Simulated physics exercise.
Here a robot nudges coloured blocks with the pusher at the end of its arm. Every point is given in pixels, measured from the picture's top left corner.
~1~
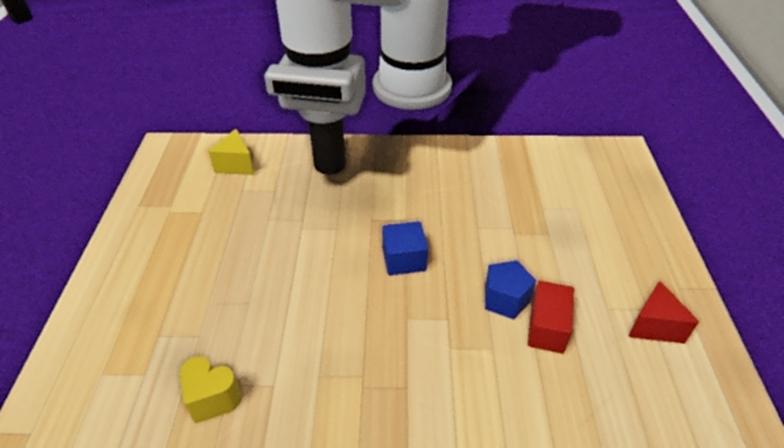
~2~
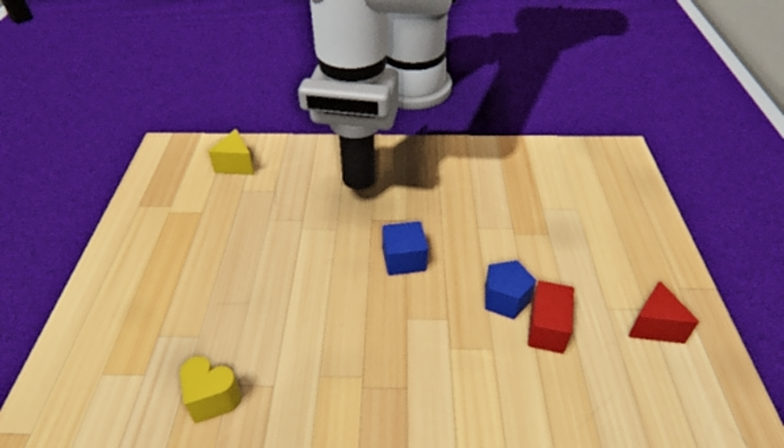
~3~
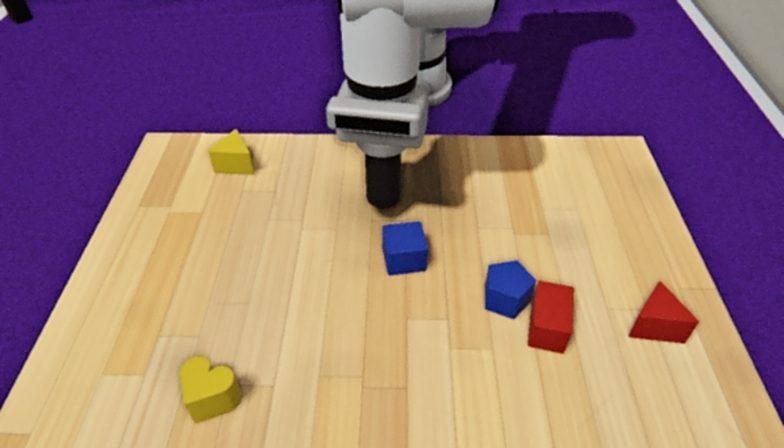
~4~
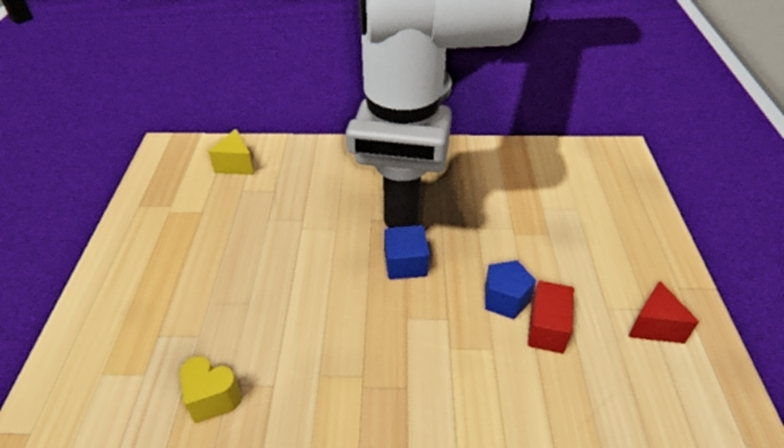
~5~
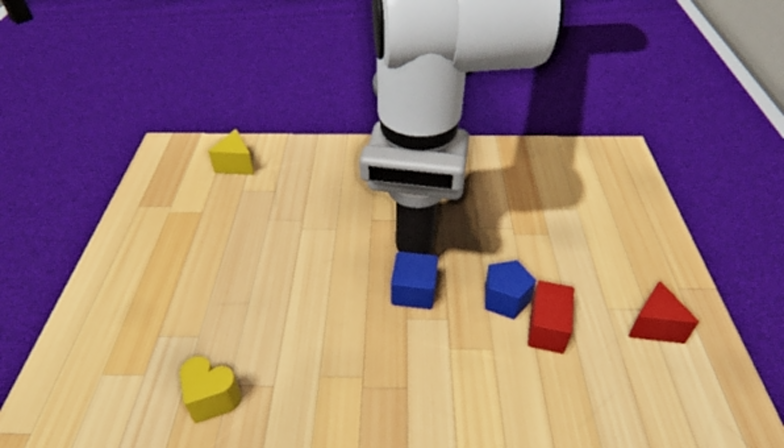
A robot arm moves right and toward the viewer, nudging the blue square block forward.
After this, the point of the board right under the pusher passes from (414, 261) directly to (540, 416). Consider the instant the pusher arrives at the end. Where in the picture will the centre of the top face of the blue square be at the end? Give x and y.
Its top middle will sit at (423, 311).
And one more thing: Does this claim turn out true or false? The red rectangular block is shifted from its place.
My answer: False.
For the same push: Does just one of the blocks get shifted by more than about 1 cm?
Answer: Yes.
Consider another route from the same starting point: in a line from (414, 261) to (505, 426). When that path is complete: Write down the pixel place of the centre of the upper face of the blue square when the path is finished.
In the picture, it is at (422, 341).
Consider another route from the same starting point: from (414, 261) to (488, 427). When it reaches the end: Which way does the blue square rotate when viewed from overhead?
Seen from above, its turn is clockwise.
What follows on the original path. One third of the way, pusher at (452, 290); blue square at (423, 309), turned 45° clockwise.
Two thirds of the way, pusher at (495, 341); blue square at (423, 311), turned 50° clockwise.
At the end, pusher at (546, 402); blue square at (423, 311), turned 50° clockwise; blue five-sided block in place; red rectangular block in place.
